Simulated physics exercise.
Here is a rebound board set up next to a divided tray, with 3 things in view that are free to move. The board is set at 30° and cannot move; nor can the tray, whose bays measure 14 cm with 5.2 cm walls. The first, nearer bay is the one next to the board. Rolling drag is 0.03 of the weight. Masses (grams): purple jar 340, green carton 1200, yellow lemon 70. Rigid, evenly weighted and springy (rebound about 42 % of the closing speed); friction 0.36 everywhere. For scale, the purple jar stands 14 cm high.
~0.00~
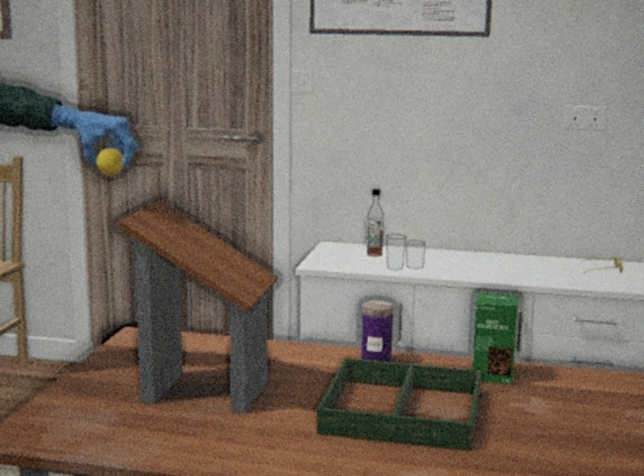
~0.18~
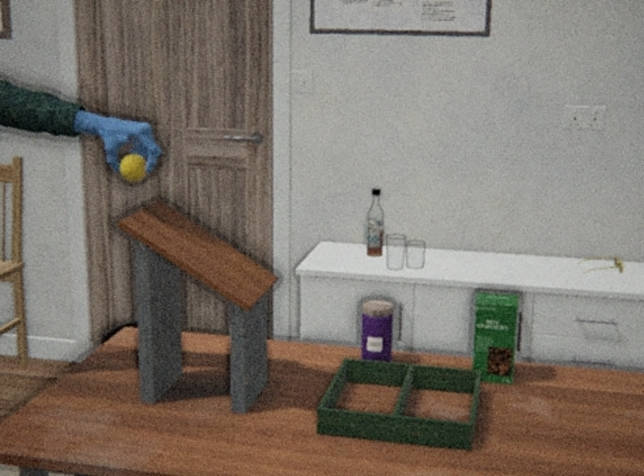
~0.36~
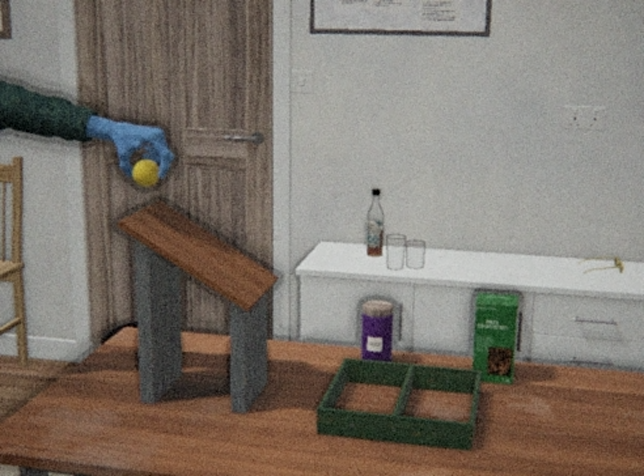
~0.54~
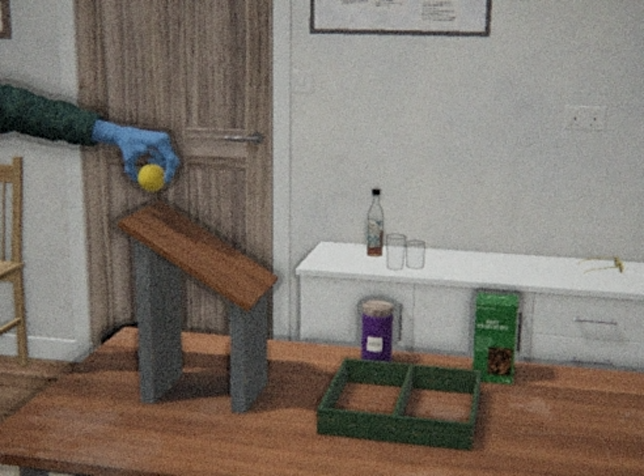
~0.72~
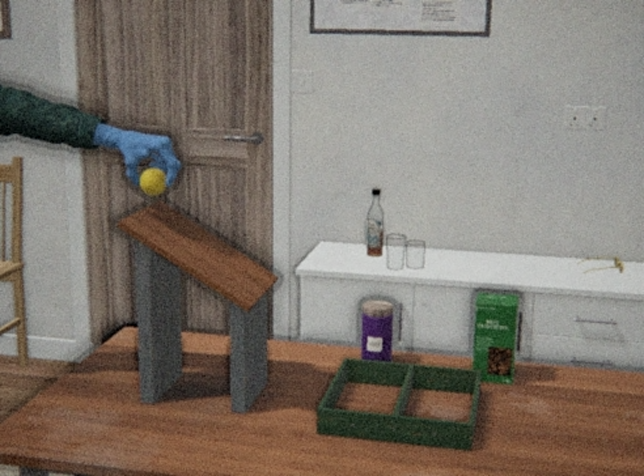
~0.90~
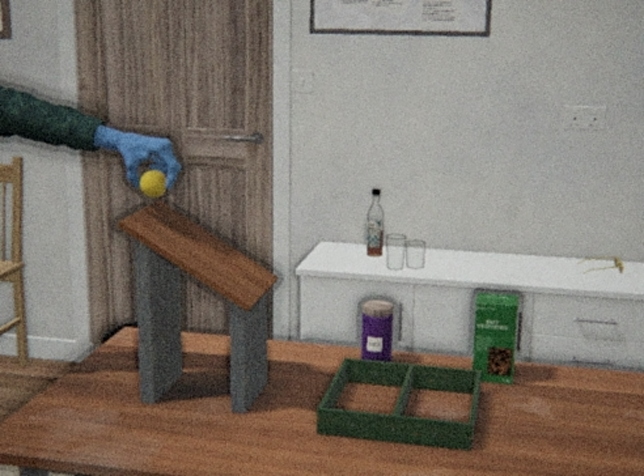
In a room with a wooden table, a blue-gloved hand carrying a yellow lemon rightward and down, then holding it above a sloping board.
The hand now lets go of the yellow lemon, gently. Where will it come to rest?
Resting place: First bay.
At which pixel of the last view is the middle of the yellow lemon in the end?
Around (358, 396).
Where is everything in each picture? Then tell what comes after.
In the first picture, 10 cm still to go; yellow lemon (111, 162); purple jar (377, 334).
In the second picture, 5 cm still to go; yellow lemon (134, 168); purple jar (377, 334).
In the third picture, 3 cm still to go; yellow lemon (146, 173); purple jar (377, 334).
In the fourth picture, 1 cm still to go; yellow lemon (152, 178); purple jar (377, 334).
In the fifth picture, held still over the board; yellow lemon (153, 181); purple jar (377, 334).
In the sixth picture, held still over the board; yellow lemon (154, 184); purple jar (377, 334).
Around 1.30 s, yellow lemon near (215, 243).
Around 1.50 s, yellow lemon near (325, 333).
Around 1.70 s, yellow lemon near (371, 374).
Finally (2.6 s), it is in the nearer bay; the bystanders still in place (within 4 cm). Final places as that camera would see them, yellow lemon near (358, 396).
